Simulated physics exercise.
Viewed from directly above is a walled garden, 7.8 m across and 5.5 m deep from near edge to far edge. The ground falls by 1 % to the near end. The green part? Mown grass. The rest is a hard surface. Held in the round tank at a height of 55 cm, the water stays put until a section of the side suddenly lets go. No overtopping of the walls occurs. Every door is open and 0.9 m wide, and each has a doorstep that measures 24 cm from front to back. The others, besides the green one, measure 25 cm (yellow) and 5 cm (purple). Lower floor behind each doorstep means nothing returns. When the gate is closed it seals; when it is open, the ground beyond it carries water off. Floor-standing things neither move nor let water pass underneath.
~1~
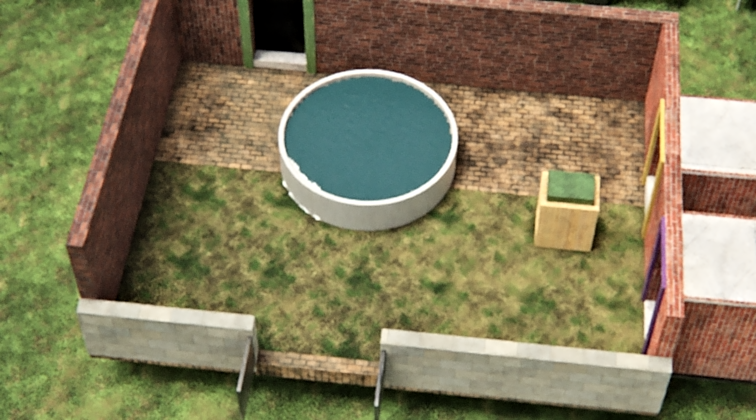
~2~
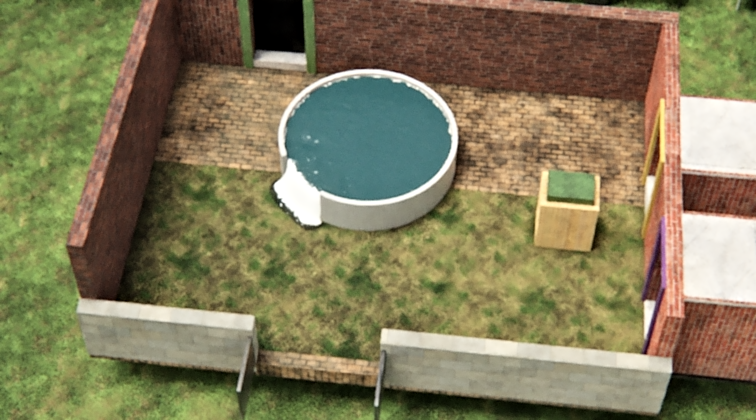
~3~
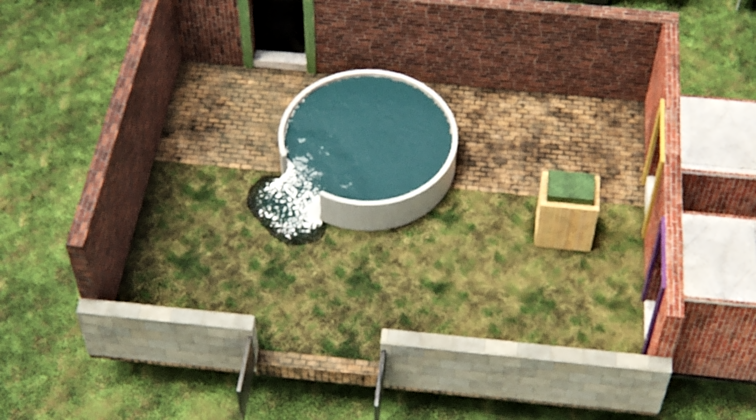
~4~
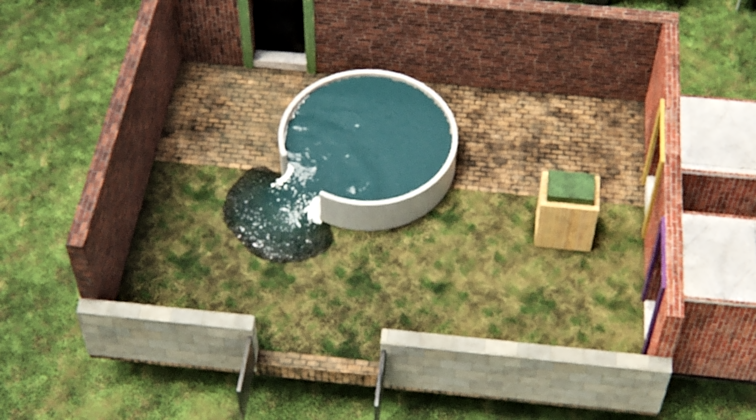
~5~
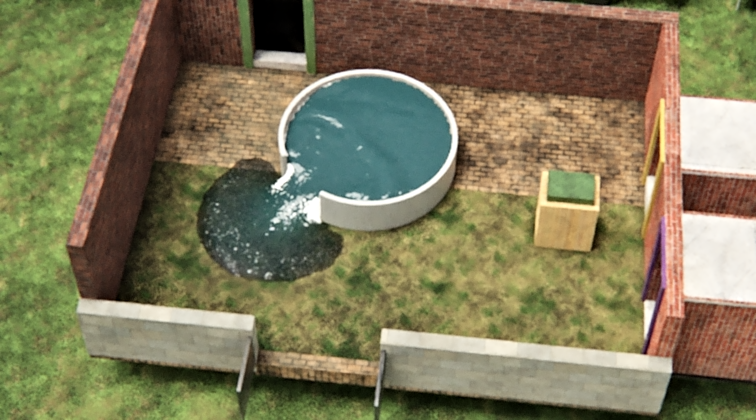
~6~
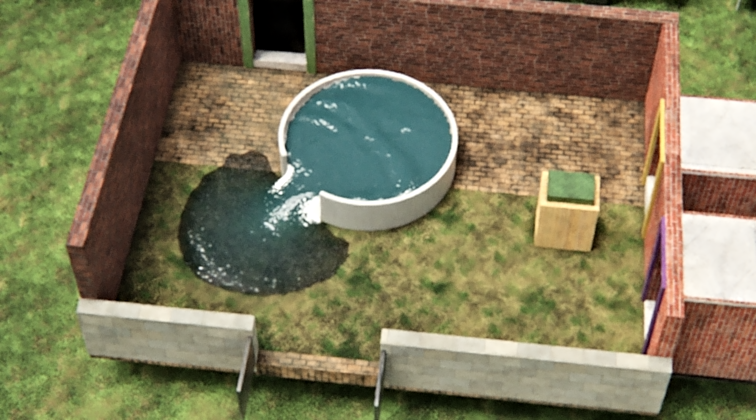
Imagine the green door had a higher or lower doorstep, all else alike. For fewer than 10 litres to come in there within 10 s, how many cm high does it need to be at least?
It needs to be at least about 5 cm high.
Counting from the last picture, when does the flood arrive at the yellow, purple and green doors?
Yellow not within the 10 s, purple not within the 10 s, green 4.0 s.
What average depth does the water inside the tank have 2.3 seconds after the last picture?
34 cm, roughly.
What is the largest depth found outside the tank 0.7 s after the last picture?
About 32 cm.
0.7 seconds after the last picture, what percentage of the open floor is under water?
Around 20 per cent of the free floor.
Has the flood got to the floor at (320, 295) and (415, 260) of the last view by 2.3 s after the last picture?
Soaked; untouched.
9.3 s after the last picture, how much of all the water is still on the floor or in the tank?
Around 86 per cent of the water.
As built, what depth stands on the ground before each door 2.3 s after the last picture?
Door depths (cm): Yellow = 0, purple = 0, green = 0.
Then, 0.7 s after the last picture water covers 20 % of the floor, deepest (32 cm) near (294, 203); it has not reached the green door.
Then, 2.3 s after the last picture water covers 35 % of the floor, deepest (29 cm) near (107, 333); it has not reached the green door.
Then, 9.3 s after the last picture water covers 75 % of the floor, deepest (13 cm) near (132, 336); 8 cm at the green door, 0 litres in over its 17 cm doorstep.
At the green door as built, the water peaked near 8 cm, 9.3 s after the last picture.
Run again over the same 10 s with other heights there, 14 litres in over 4.5 cm, 7 litres over 5.5 cm. The limit of 10 litres is kept from about 5 cm up.
